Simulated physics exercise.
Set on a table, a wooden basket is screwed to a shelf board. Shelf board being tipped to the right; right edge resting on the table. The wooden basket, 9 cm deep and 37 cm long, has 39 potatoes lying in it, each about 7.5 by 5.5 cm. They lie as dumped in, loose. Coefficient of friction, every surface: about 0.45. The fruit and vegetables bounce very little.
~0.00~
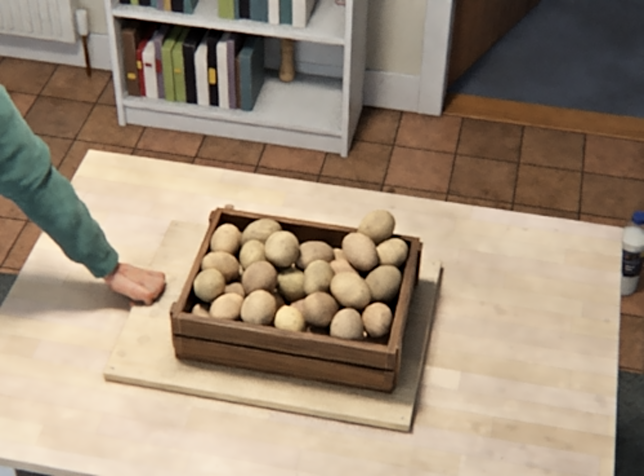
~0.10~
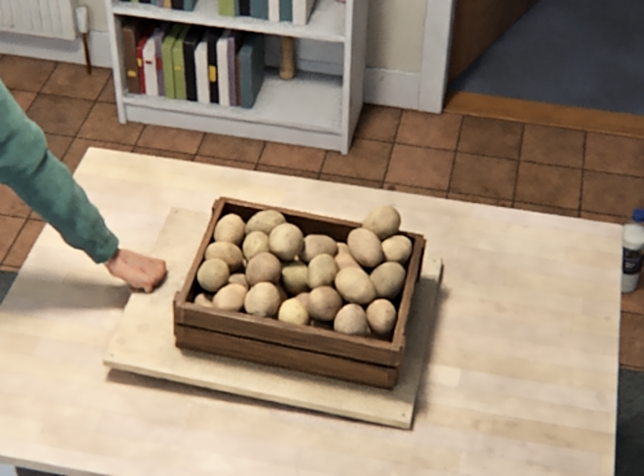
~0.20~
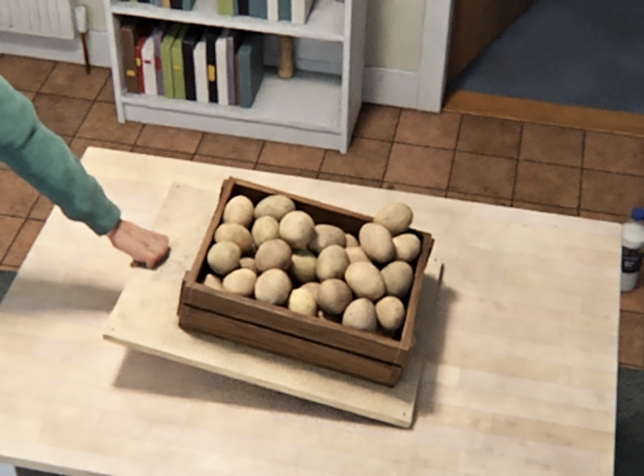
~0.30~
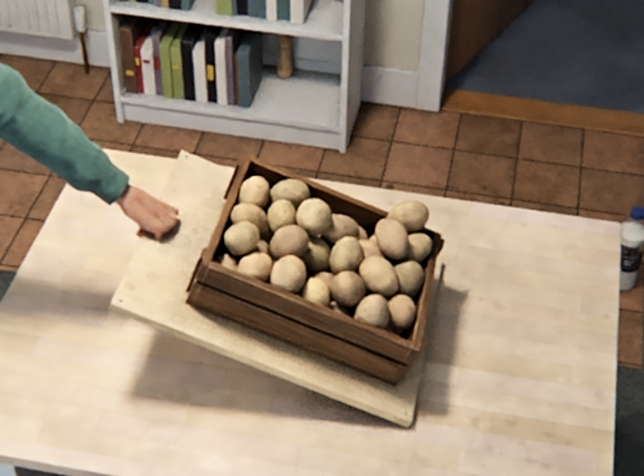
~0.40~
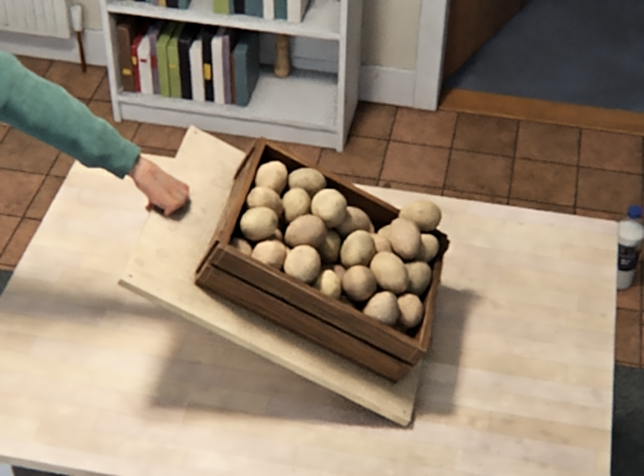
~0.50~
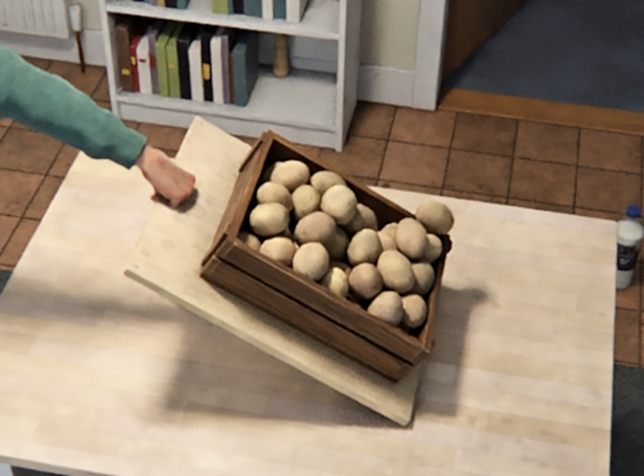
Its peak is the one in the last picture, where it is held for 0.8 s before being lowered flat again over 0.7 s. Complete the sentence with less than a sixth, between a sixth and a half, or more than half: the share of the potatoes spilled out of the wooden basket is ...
It is less than a sixth.
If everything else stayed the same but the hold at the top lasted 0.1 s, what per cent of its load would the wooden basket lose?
In that case the wooden basket sheds 0 percent of its load.
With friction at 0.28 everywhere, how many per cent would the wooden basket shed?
Wooden basket 0 per cent.
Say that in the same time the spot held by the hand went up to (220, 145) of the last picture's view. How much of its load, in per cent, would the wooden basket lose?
Wooden basket 10%.
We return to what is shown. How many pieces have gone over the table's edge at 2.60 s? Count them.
That count sits near 0.
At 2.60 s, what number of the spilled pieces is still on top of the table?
Tally: Some 1.
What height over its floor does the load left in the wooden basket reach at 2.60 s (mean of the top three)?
About 14 cm.
After 0.84 s, tilt 29°; the wooden basket is down by 1 of 39.
After 1.26 s, tilt 29°; the wooden basket is down by 1 of 39.
After 1.84 s, tilt 4°; the wooden basket is down by 1 of 39.
Final count (at 2.60 s), the wooden basket is down by 1 of 39. Asked share, 1 of 39, 3 per cent.
